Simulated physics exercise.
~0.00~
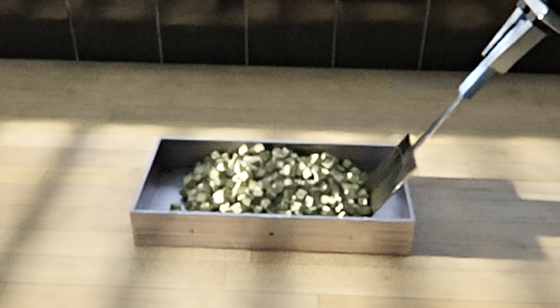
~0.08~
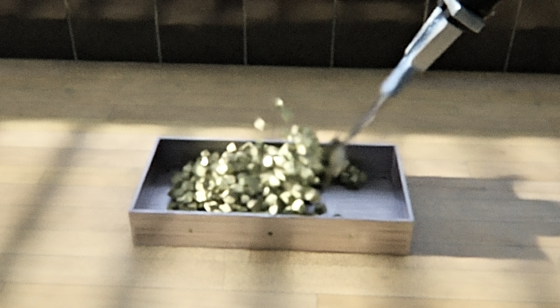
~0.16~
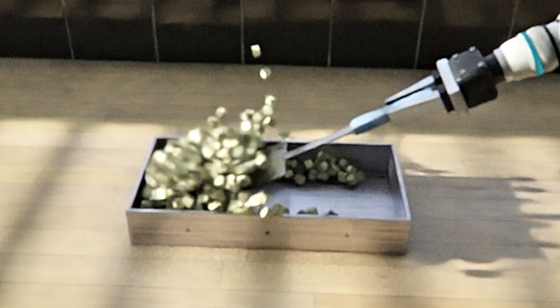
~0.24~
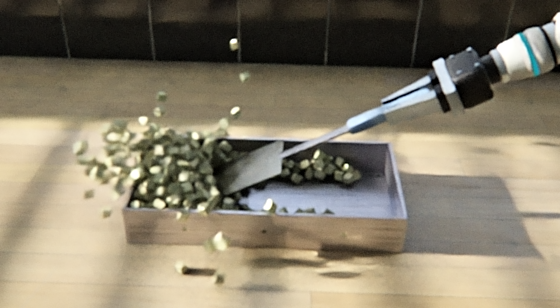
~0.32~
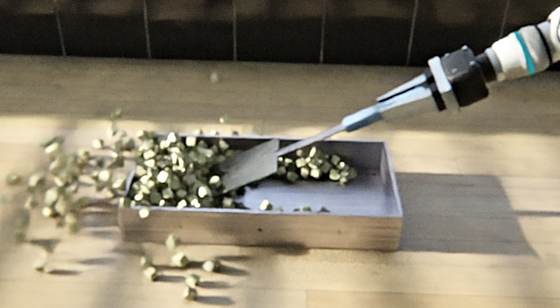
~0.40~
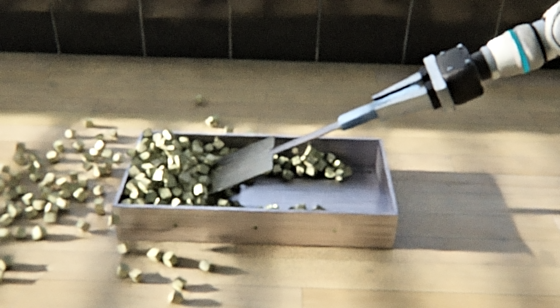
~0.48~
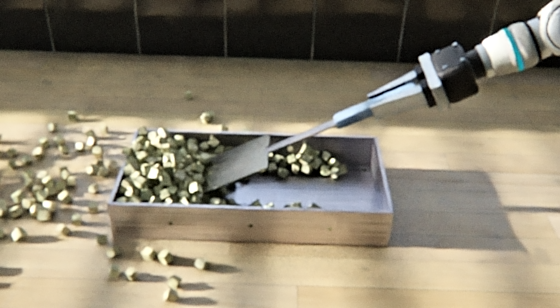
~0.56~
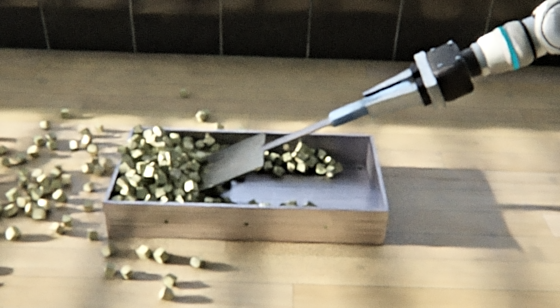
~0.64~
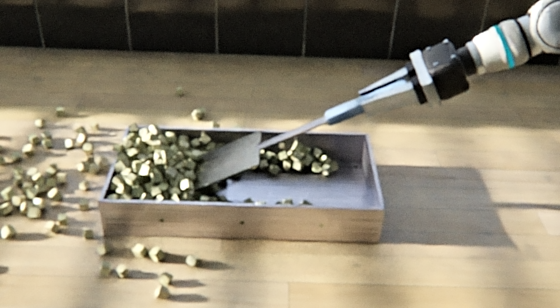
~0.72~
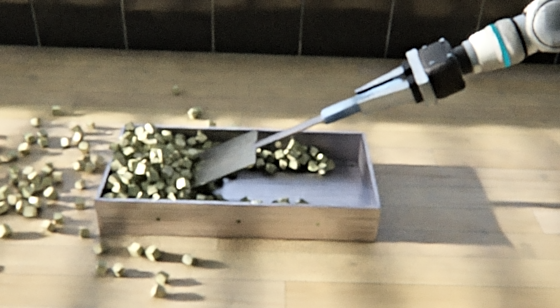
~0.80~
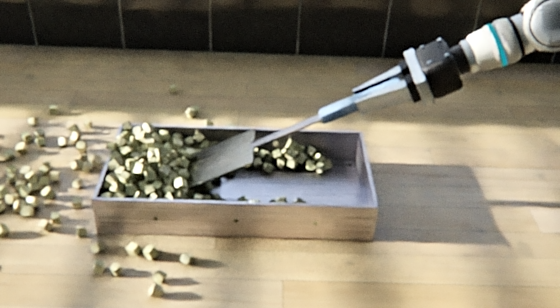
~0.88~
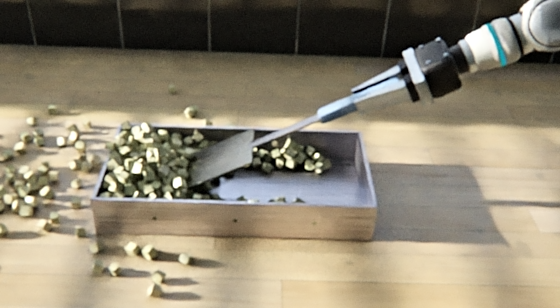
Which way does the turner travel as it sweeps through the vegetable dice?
The turner moves to the left, pushing through the heap towards the left end of the tray.
